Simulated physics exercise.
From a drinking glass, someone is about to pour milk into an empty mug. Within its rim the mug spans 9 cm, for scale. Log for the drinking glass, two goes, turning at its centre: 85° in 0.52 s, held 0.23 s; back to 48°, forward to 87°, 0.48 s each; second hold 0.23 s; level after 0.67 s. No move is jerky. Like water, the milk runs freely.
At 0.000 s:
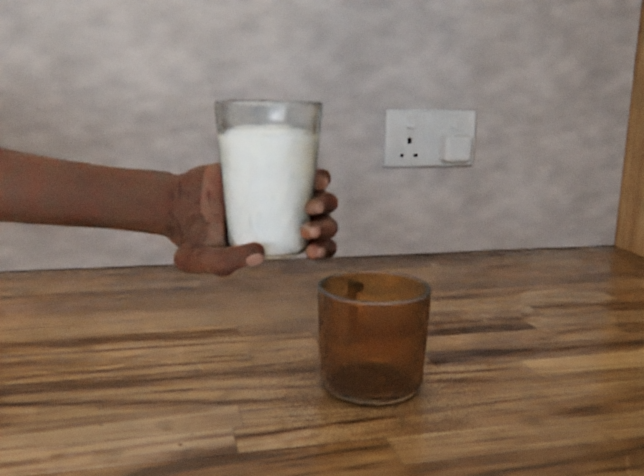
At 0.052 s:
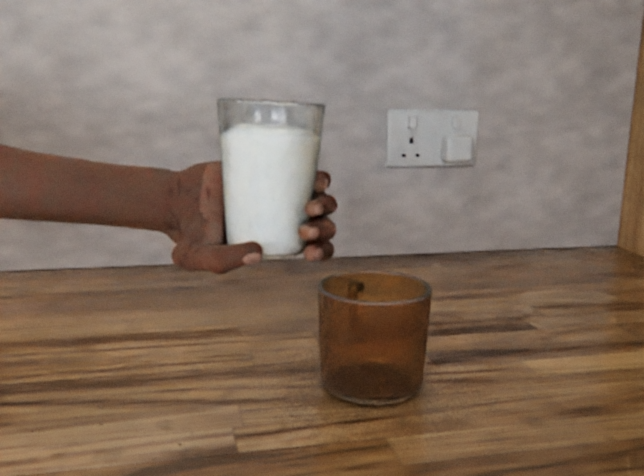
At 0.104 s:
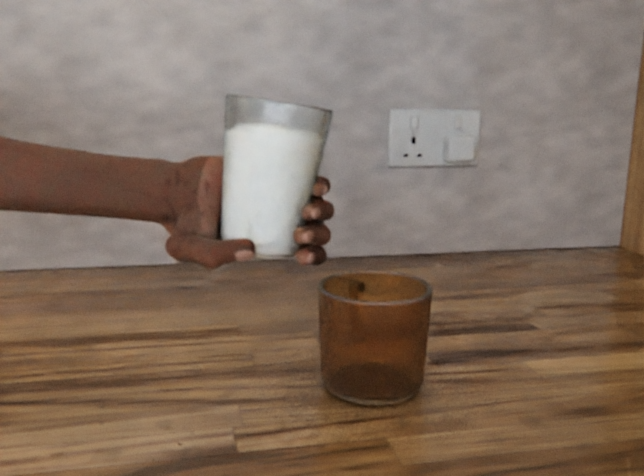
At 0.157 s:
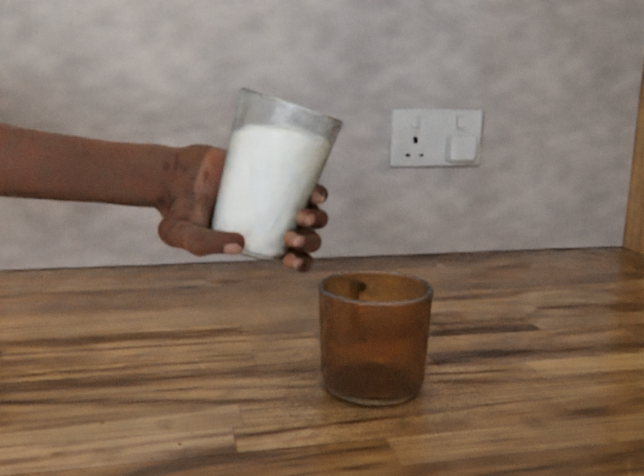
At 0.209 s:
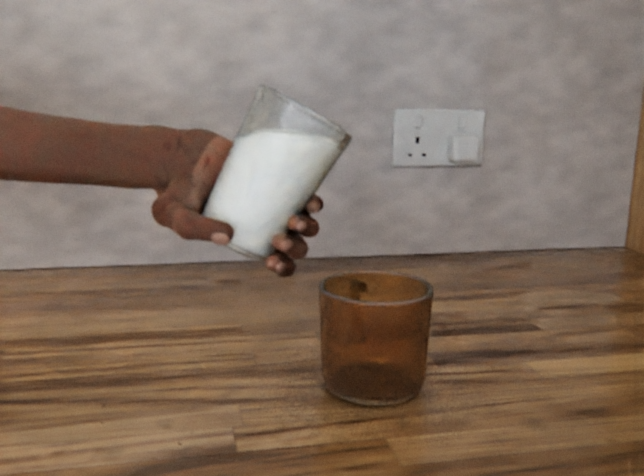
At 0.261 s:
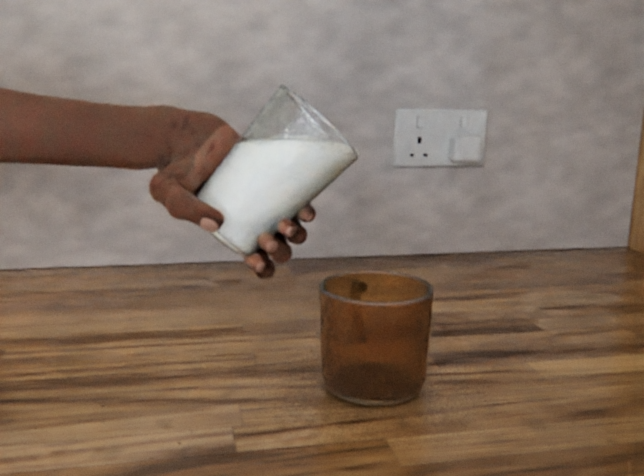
A hand reaching in from the left holds a clear drinking glass of white milk above a brown wooden surface, seen from the side and slightly above. An empty, amber-brown glass mug stands below and to the right, with a white wall socket behind on a mottled grey wall. The hand smoothly tilts the glass rightward, the milk shifting towards its lower rim, while the view drifts very slightly.
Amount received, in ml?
Close to 300 millilitres.
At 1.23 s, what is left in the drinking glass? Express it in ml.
Volume remaining: Near 60 ml.
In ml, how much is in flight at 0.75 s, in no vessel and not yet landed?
50 ml.
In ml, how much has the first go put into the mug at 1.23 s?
I'd put it at around 260 ml.
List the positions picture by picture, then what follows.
It leans 0°; its right rim is at (319, 106); the milk meets the walls at (222, 130) and (312, 130); the mug's rim runs from (321, 291) to (425, 285), in the first frame.
It leans 2°; its right rim is at (322, 107); the milk meets the walls at (223, 128) and (314, 131), in the second frame.
It leans 8°; its right rim is at (329, 113); the milk meets the walls at (228, 126) and (319, 133), in the third frame.
It leans 18°; its right rim is at (339, 124); the milk meets the walls at (235, 133) and (326, 135), in the fourth frame.
It leans 30°; its right rim is at (347, 140); the milk meets the walls at (233, 149) and (339, 137), in the fifth frame.
It leans 43°; its right rim is at (353, 158); the milk meets the walls at (224, 160) and (353, 145), in the sixth frame.
Then, 0.75 s in, the tilt is 85° and the mug has 175 ml, the drinking glass 100 ml, and 0 ml is on the counter.
Then, 1.23 s in, the tilt is 48° and the mug has 265 ml, the drinking glass 60 ml, and 5 ml is on the counter.
Then, 1.94 s in, the tilt is 87° and the mug has 275 ml, the drinking glass 35 ml, and 5 ml is on the counter.
Then, 2.42 s in, the tilt is 16° and the mug has 300 ml, the drinking glass 25 ml, and 5 ml is on the counter.
Finally, the mug has 300 ml, the drinking glass 25 ml, and 5 ml is on the counter.
